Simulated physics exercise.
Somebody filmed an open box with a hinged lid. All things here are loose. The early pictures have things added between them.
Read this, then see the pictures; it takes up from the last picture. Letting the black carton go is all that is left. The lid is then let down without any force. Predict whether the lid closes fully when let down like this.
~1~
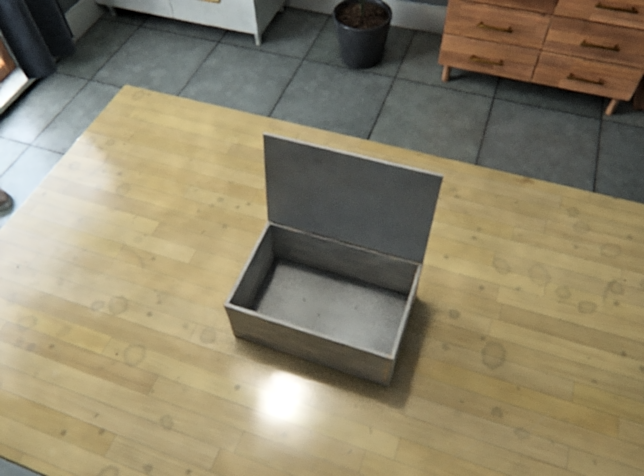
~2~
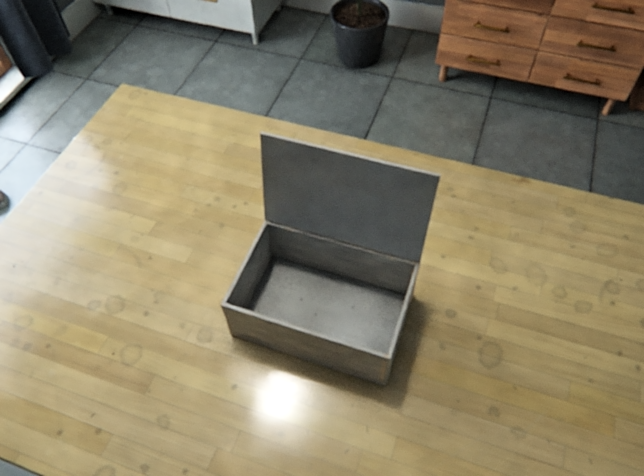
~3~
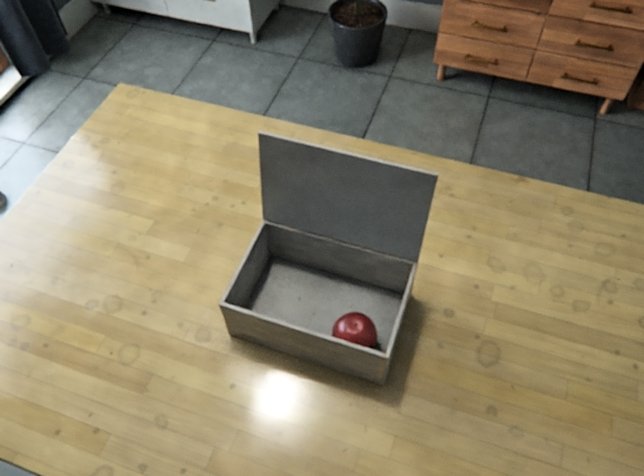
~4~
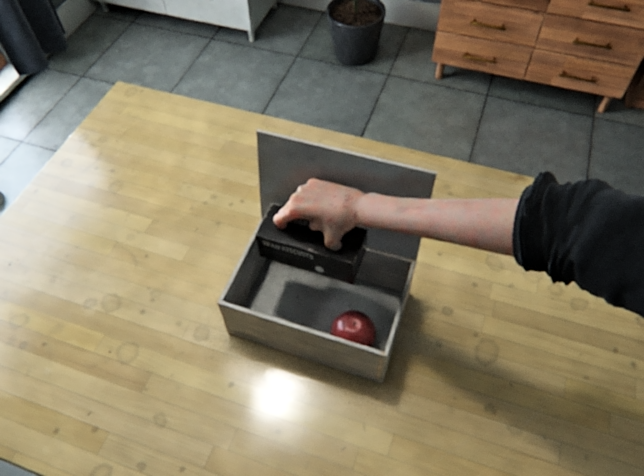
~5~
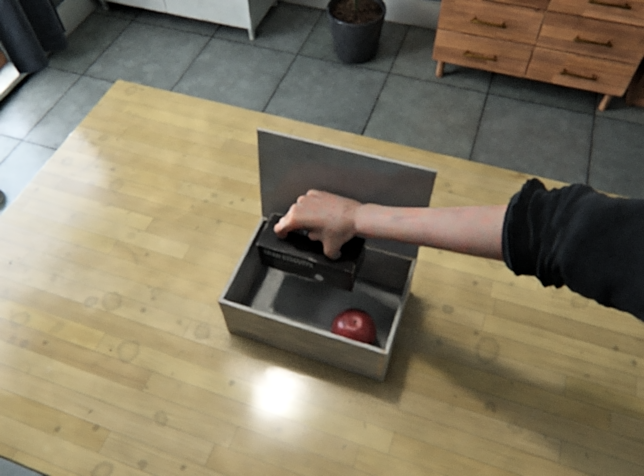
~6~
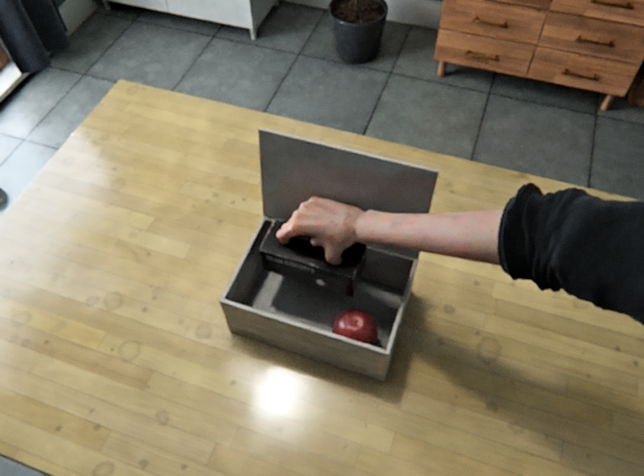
Most likely the lid comes to rest on the rim.
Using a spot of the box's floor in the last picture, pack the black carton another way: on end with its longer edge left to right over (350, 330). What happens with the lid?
Well, in that case it fits down fine.
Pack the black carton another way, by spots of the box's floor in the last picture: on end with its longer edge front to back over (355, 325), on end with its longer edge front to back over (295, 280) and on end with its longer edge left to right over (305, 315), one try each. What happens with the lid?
In order, the lid fits down, then gets blocked, then gets blocked.
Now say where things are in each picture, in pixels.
In the first frame, the last thing is not in view yet.
In the second frame, the last thing is not in view yet.
In the third frame, the last thing is not in view yet.
In the fourth frame, still above its spot; black carton (313, 243).
In the fifth frame, still above its spot; black carton (312, 252).
In the sixth frame, put in, still held; black carton (314, 258).
Then, 1.00 s later than the last frame, lid starting down; black carton moved a little near (315, 282).
Then, 1.60 s later than the last frame, lid 58° above the rim; black carton moved a little near (315, 282).
Then, 2.10 s later than the last frame, lid 15° above the rim; black carton moved a little near (315, 282).
When it is over, lid shut; moved from the start, black carton; red apple as before. End places, in pixels of the last picture, black carton near (315, 282).
